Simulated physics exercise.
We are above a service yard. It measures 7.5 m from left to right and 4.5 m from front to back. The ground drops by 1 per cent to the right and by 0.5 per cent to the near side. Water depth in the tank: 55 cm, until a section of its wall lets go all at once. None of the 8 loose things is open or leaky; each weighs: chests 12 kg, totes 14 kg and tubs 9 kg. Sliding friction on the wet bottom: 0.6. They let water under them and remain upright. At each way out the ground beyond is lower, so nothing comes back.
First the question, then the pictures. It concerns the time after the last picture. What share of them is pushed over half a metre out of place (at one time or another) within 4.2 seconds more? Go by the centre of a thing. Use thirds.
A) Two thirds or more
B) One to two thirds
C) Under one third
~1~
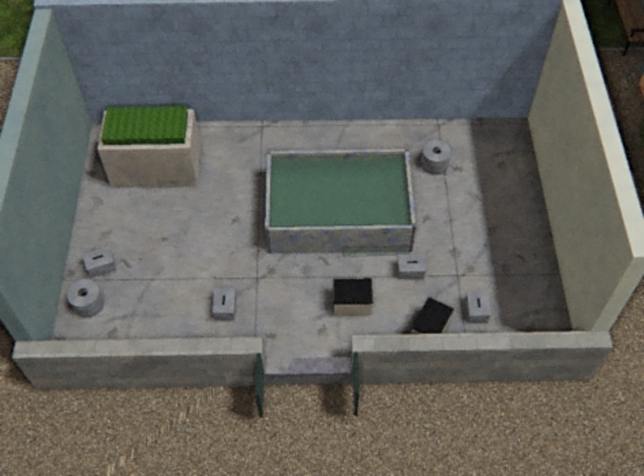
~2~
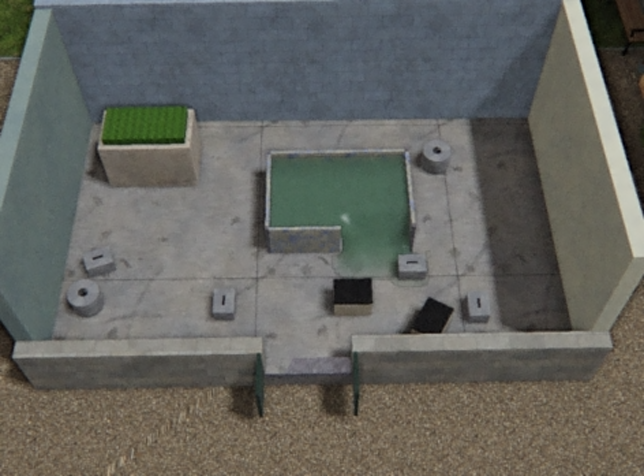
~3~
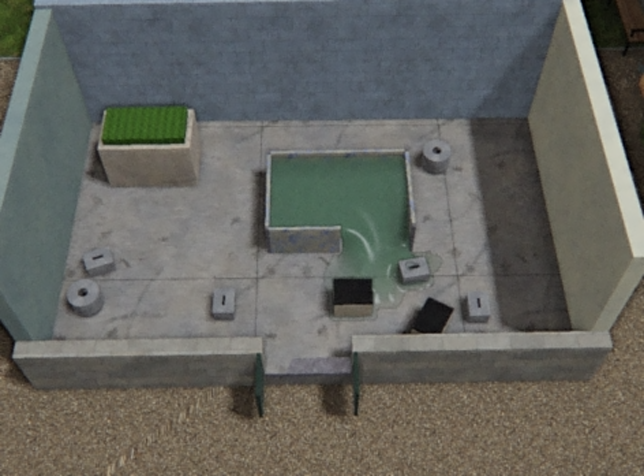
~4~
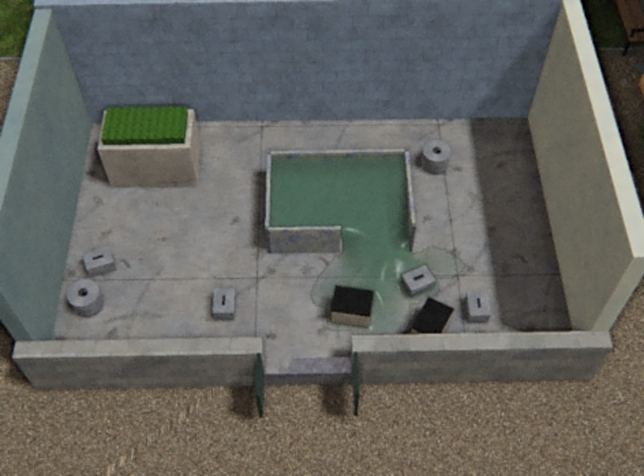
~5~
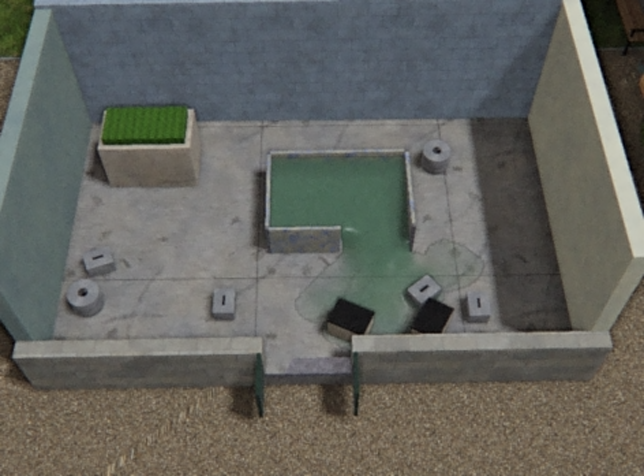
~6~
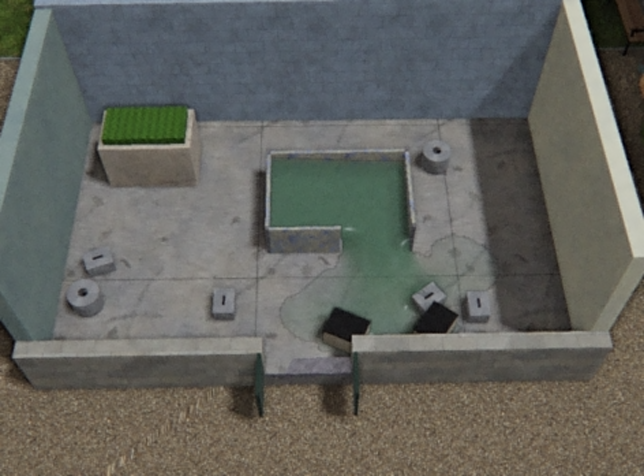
B.
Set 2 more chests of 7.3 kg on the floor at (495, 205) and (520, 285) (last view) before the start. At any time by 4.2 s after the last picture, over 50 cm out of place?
One by one I'd say farther than that and farther than that.
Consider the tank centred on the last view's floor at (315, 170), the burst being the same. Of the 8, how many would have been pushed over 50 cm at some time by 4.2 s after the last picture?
That gives 4 of them.
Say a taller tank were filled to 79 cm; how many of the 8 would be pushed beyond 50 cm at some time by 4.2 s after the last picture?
Count: 4.
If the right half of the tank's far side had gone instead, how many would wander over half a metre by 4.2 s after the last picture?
Then the count would be 0.
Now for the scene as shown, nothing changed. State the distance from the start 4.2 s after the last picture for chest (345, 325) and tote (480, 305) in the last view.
In sequence, it comes out as gone out for the first and 250 cm for the second.
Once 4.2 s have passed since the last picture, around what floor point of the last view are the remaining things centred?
Around (335, 233).
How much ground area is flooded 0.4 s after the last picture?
About 8.5 m2 is covered.
Then, 0.4 s after the last picture 2 of 8 are over 50 cm from their spots; 0 afloat.
Then, 1.5 s after the last picture 4 of 8 are over 50 cm from their spots; 2 afloat.
Then, 2.8 s after the last picture 4 of 8 are over 50 cm from their spots; 1 afloat.
Then, 4.2 s after the last picture 4 of 8 are over 50 cm from their spots, and 4 have been at some point; 1 afloat.
